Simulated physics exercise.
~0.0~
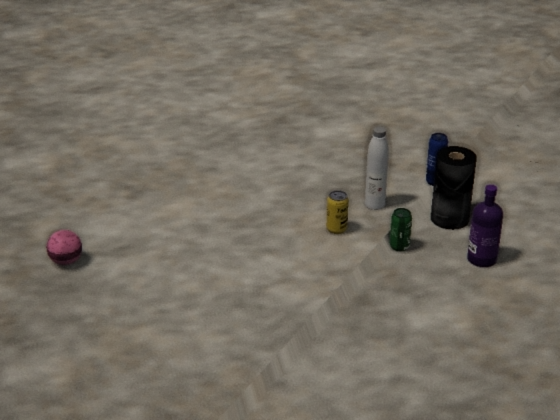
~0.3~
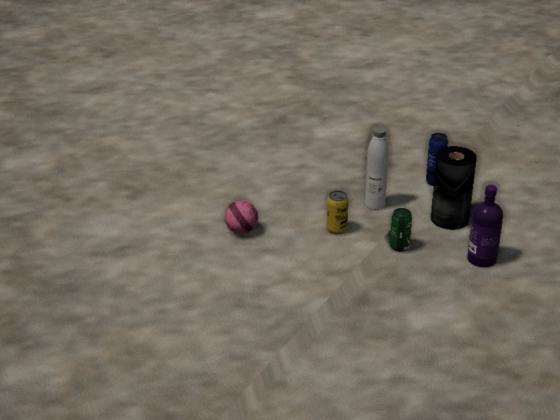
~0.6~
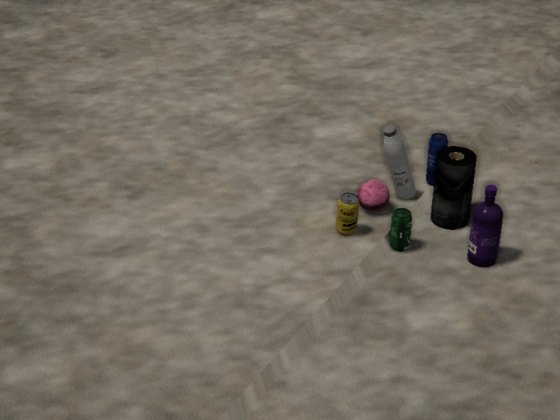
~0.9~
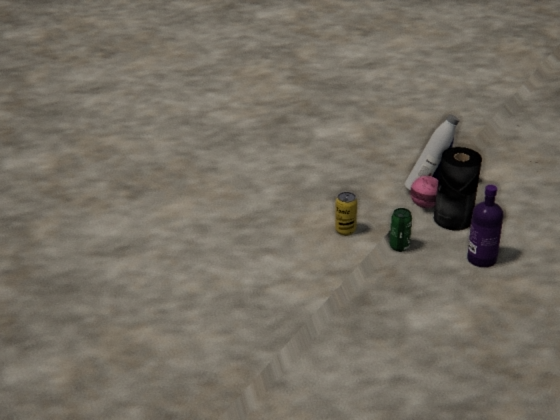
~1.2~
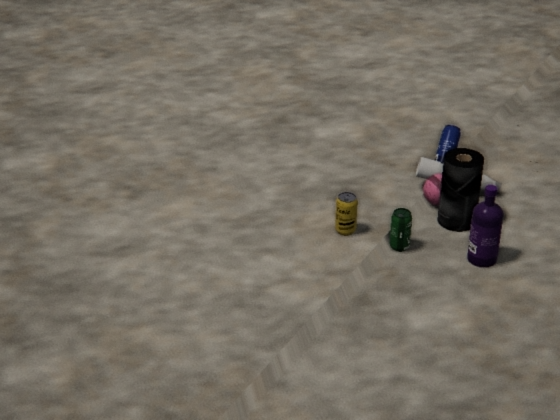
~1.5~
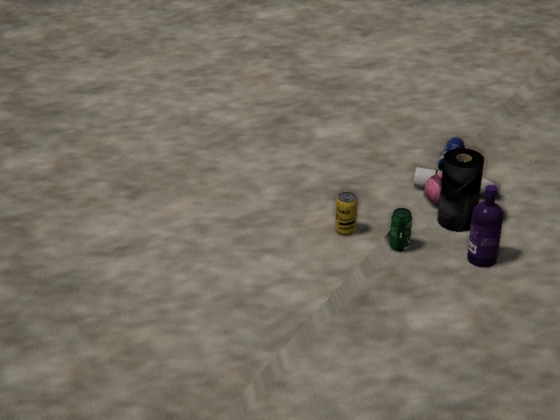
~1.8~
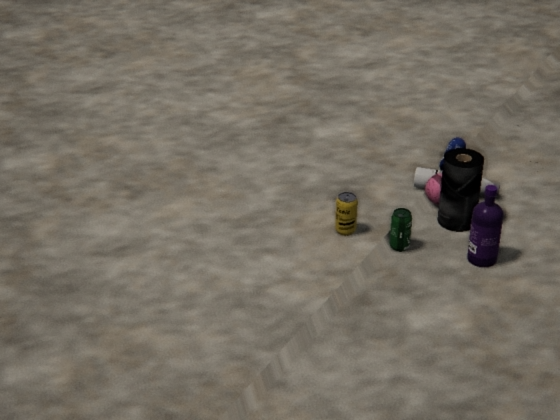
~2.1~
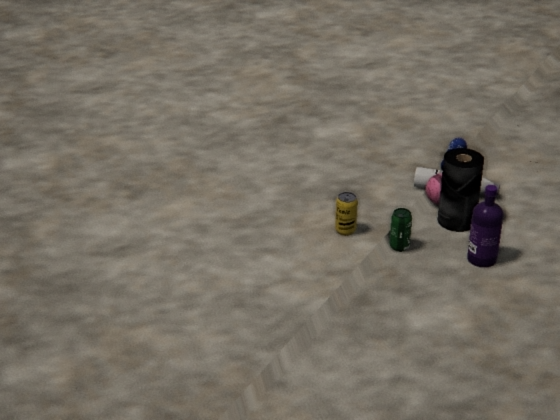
The clip opens on a stony-looking floor with a pink ball at the left and a loose group of bottles, cans and a black roll at the right. The ball rolls right toward the group, brushes past the yellow can, nudging it slightly, and knocks the white bottle into a lean. It pushes on toward the black roll as the white bottle tips further. The bottle drops onto its side behind the roll, and the blue can topples too. The ball settles beside the black roll, which stays upright with the purple bottle, green can and yellow can.
